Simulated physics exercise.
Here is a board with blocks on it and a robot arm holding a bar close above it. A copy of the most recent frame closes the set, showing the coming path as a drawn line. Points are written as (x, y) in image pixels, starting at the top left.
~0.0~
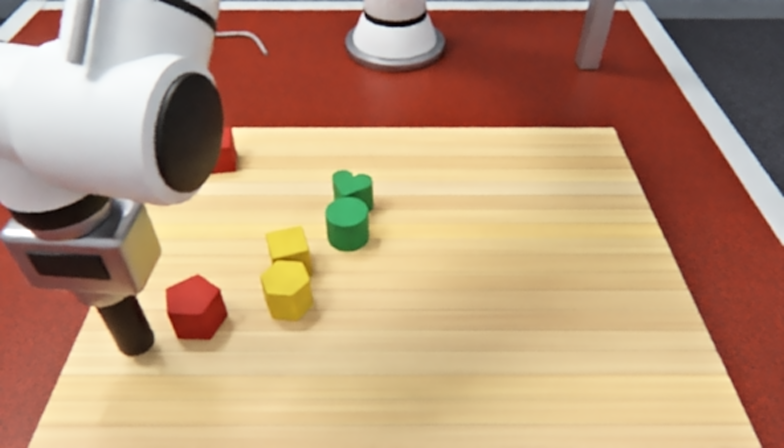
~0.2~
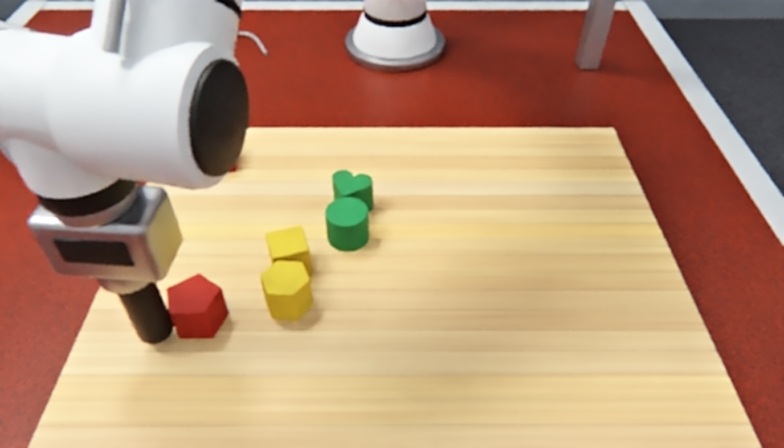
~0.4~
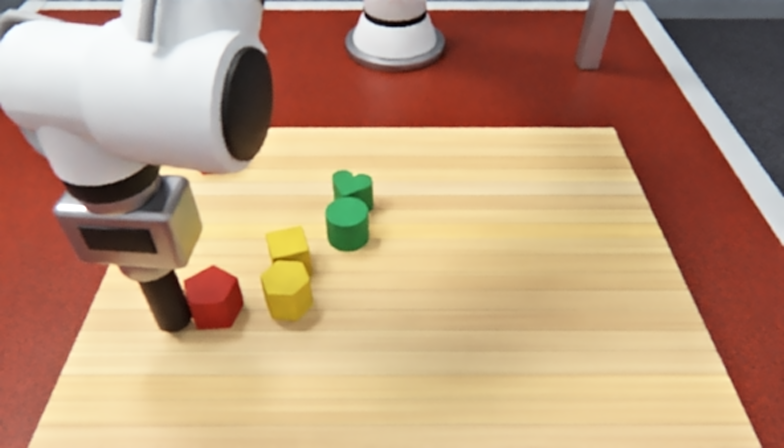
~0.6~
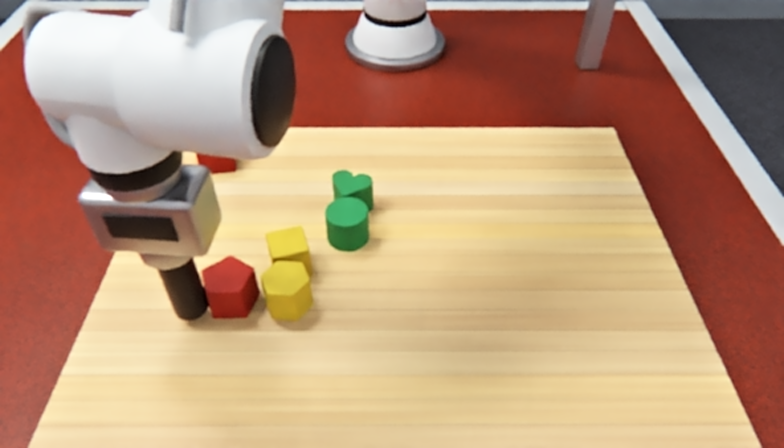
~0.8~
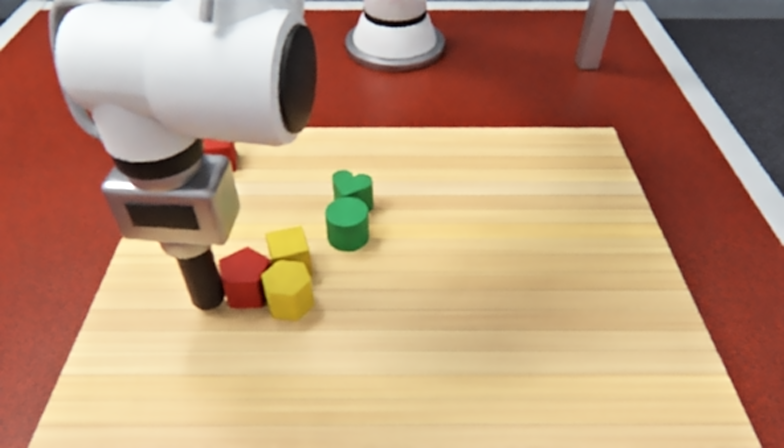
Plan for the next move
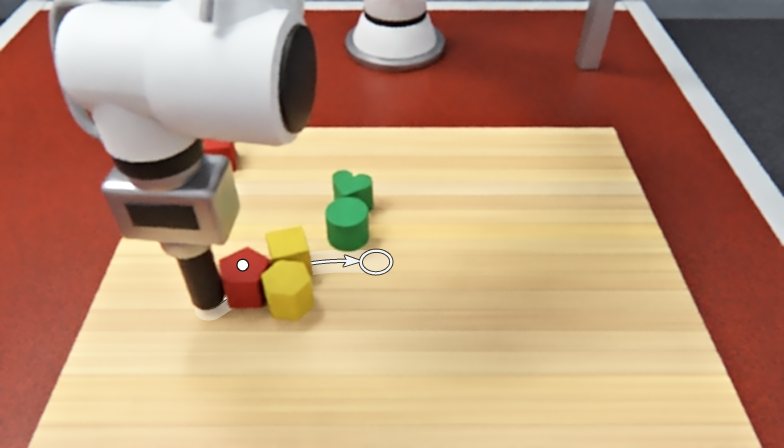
On a wooden board, a robot arm pushes a red block right toward yellow blocks.
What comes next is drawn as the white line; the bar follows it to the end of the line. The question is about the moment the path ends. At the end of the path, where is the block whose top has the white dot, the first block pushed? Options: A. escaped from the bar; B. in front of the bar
That would be B.
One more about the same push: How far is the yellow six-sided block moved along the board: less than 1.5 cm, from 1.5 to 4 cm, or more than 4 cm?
Between 1.5 and 4 cm.
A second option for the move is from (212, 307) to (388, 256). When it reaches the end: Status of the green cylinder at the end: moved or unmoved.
At the end of the path, it will have moved.
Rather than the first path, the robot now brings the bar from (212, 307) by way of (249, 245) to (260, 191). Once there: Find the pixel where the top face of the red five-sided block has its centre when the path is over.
Its top centre lands on (271, 251).
Drawn move, from (212, 307) through (264, 277) and (320, 262) to (376, 262); the dot is on the red five-sided block.
What follows on the original path. One third of the way, bar at (262, 267); red five-sided block at (298, 242), turned 15° clockwise; yellow six-sided block at (316, 276), turned 65° clockwise; yellow four-sided block at (330, 223), turned 20° anticlockwise; green cylinder at (361, 204).
Two thirds of the way, bar at (319, 253); red five-sided block at (354, 229); yellow six-sided block at (318, 276), turned 70° clockwise; yellow four-sided block at (378, 207), turned 35° anticlockwise; green cylinder at (399, 186).
At the end, bar at (376, 252); red five-sided block at (407, 221), turned 30° anticlockwise; yellow six-sided block at (318, 276), turned 70° clockwise; yellow four-sided block at (408, 195), turned 65° anticlockwise; green cylinder at (415, 170).
